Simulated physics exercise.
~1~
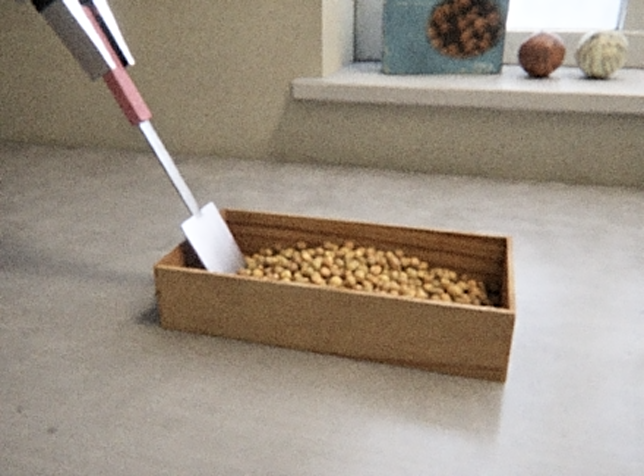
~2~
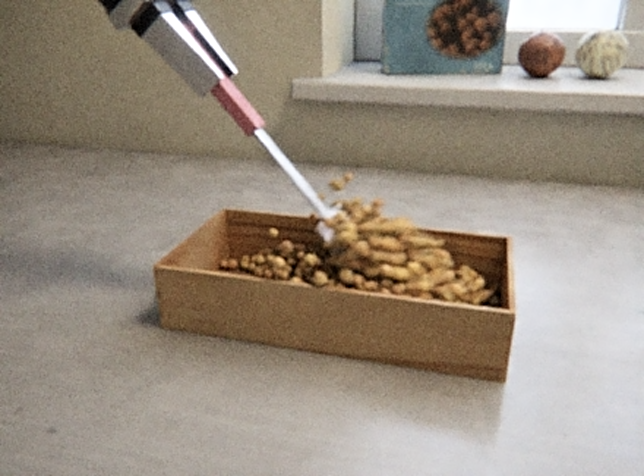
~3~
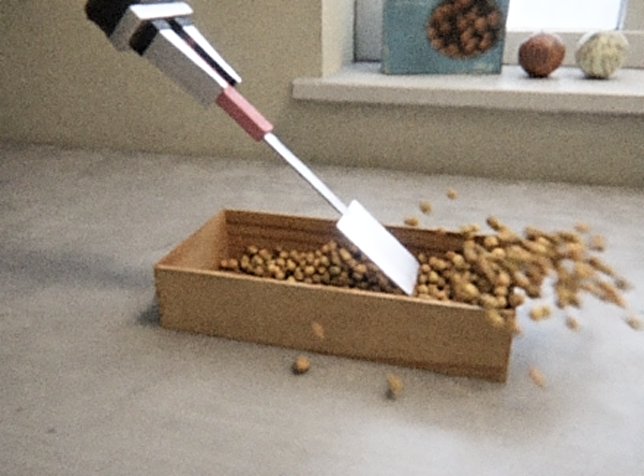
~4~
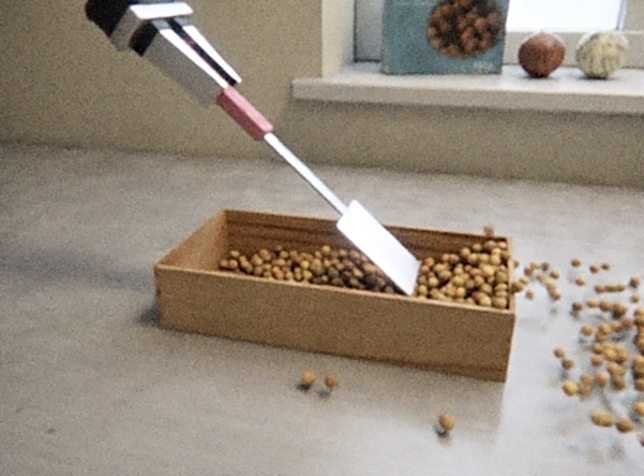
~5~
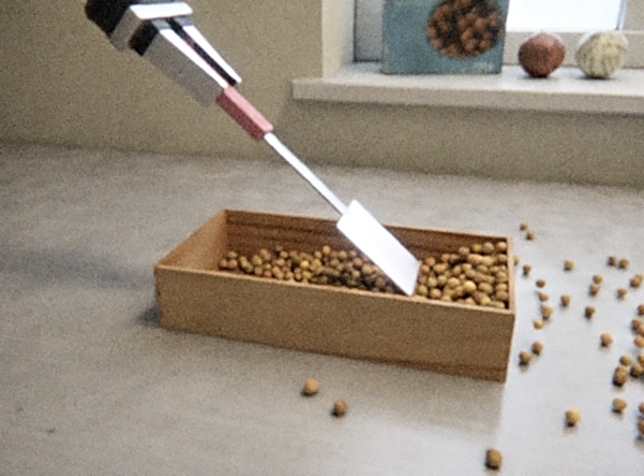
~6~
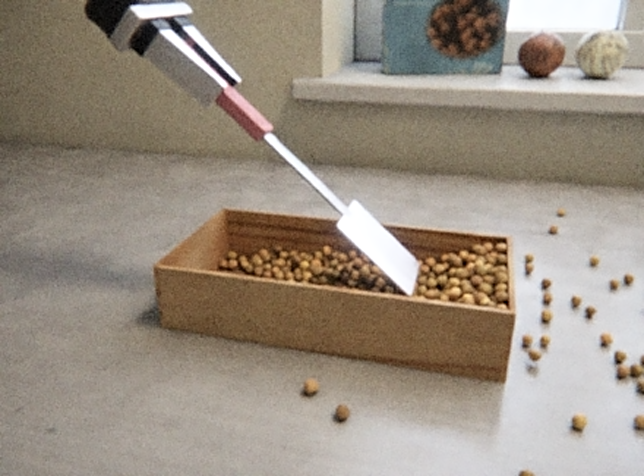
A robot arm swept a spatula quickly to the right through a wooden-looking box of dried chickpeas and stopped abruptly, flinging a spray of them over the right end; many lay scattered on the table, while most stayed in the box.
